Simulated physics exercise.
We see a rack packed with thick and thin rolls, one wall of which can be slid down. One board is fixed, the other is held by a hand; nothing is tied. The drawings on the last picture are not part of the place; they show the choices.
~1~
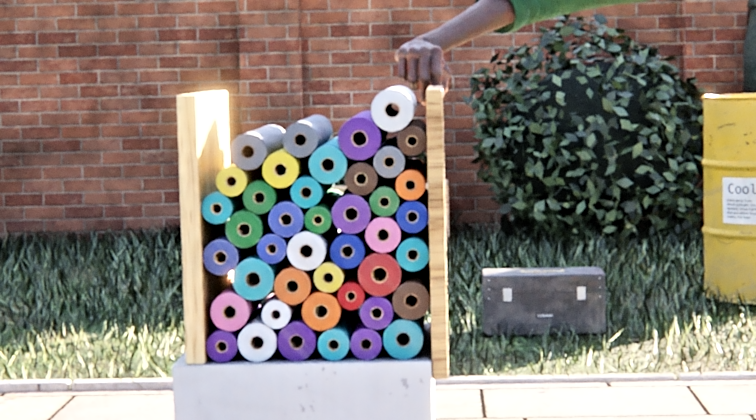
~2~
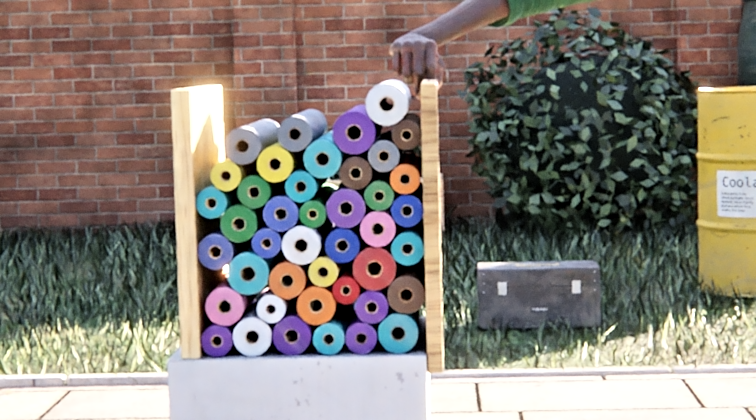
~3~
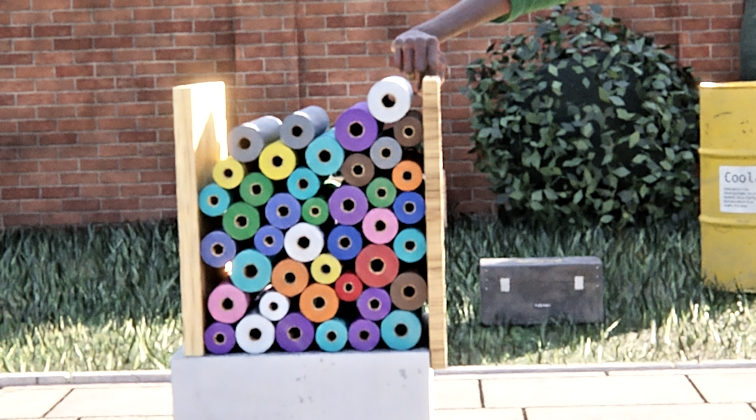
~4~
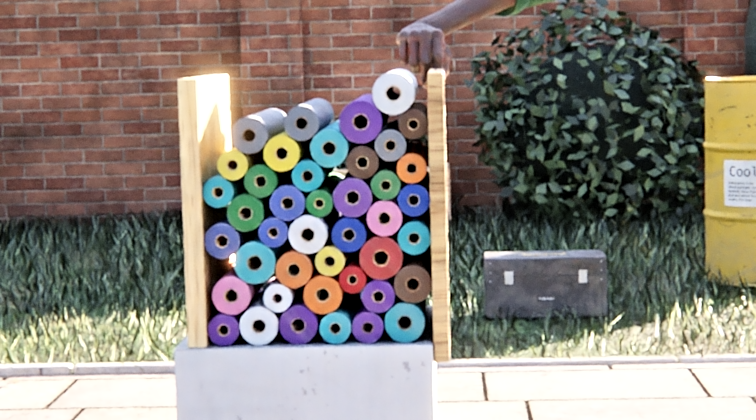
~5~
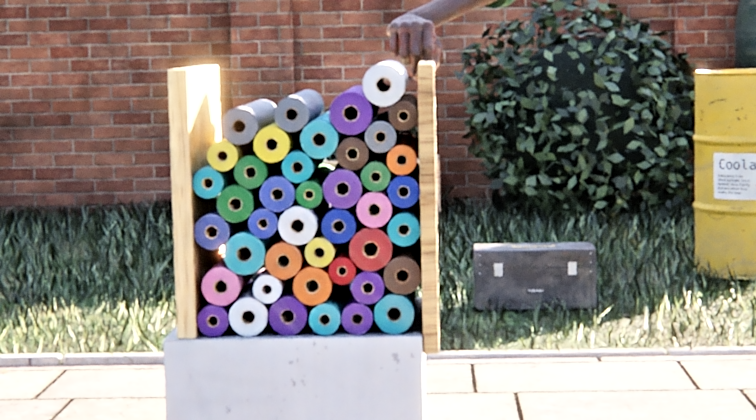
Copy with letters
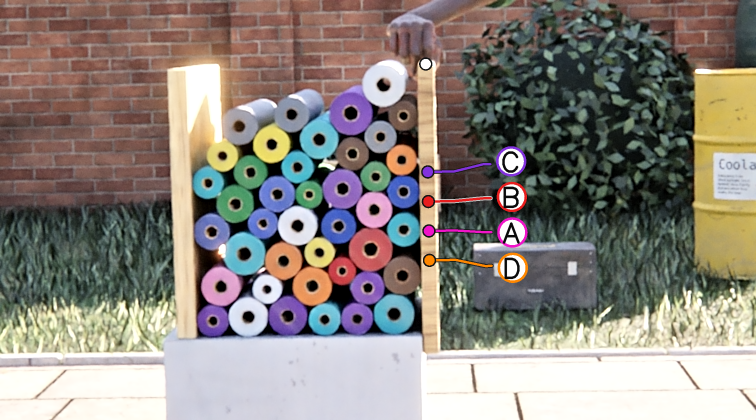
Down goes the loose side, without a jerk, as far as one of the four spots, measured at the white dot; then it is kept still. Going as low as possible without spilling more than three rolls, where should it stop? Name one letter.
Slide it to C.
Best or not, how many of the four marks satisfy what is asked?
One of them.
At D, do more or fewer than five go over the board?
At D, more than five.
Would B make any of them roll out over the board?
At B: Yes.
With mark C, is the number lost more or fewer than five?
Fewer than five.
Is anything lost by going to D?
Yes.
On the copy, A at (429, 231); B at (428, 202); C at (428, 172); D at (429, 260); the white dot at (426, 64).
On C. First, top of the board (419, 121).
Then, top of the board (420, 172).
Finally, top of the board (420, 172), two out over the board.
By contrast, A more than three out over the board; B more than three out over the board; D more than three out over the board.
